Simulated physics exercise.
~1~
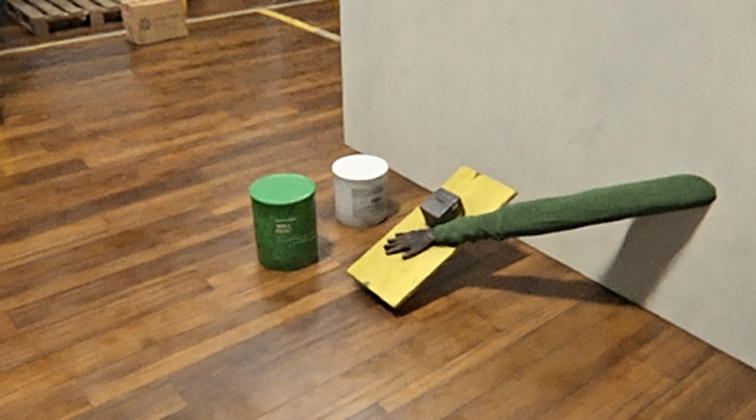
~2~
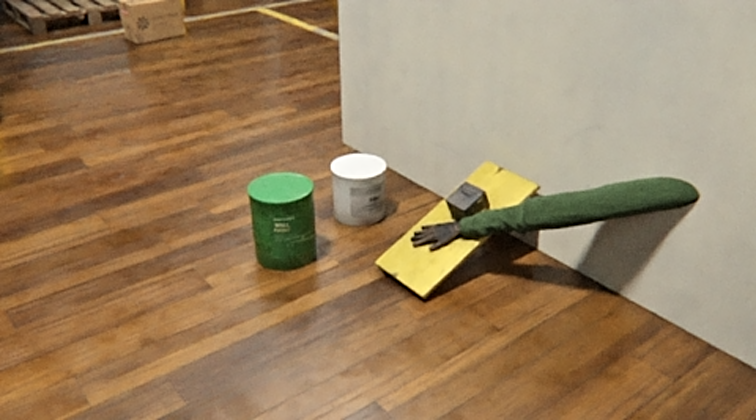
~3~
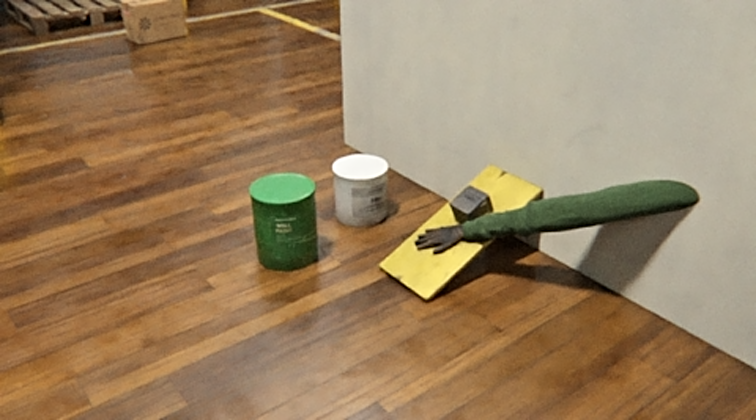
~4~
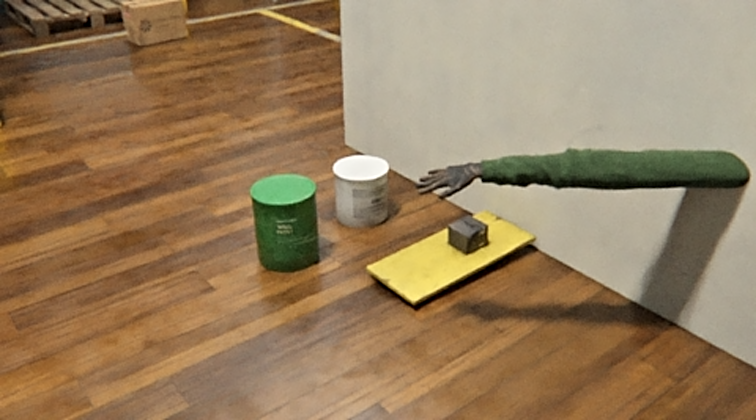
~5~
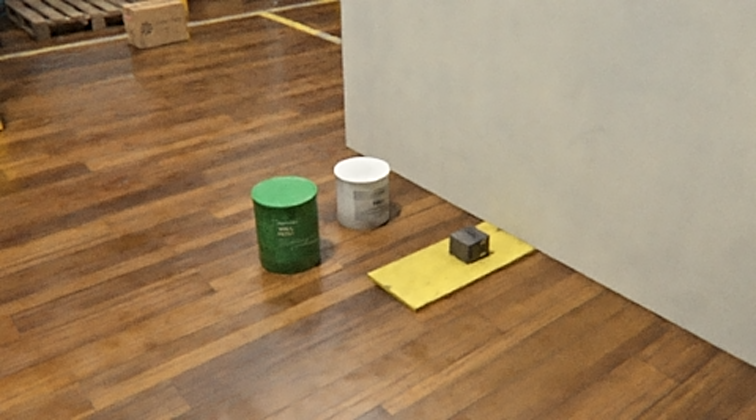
A green-sleeved arm in a dark glove leaned a yellow board with a small dark block on it against a pale wall, but when the hand let go the board slid down flat onto the wooden floor, while the green and white pails stayed put.
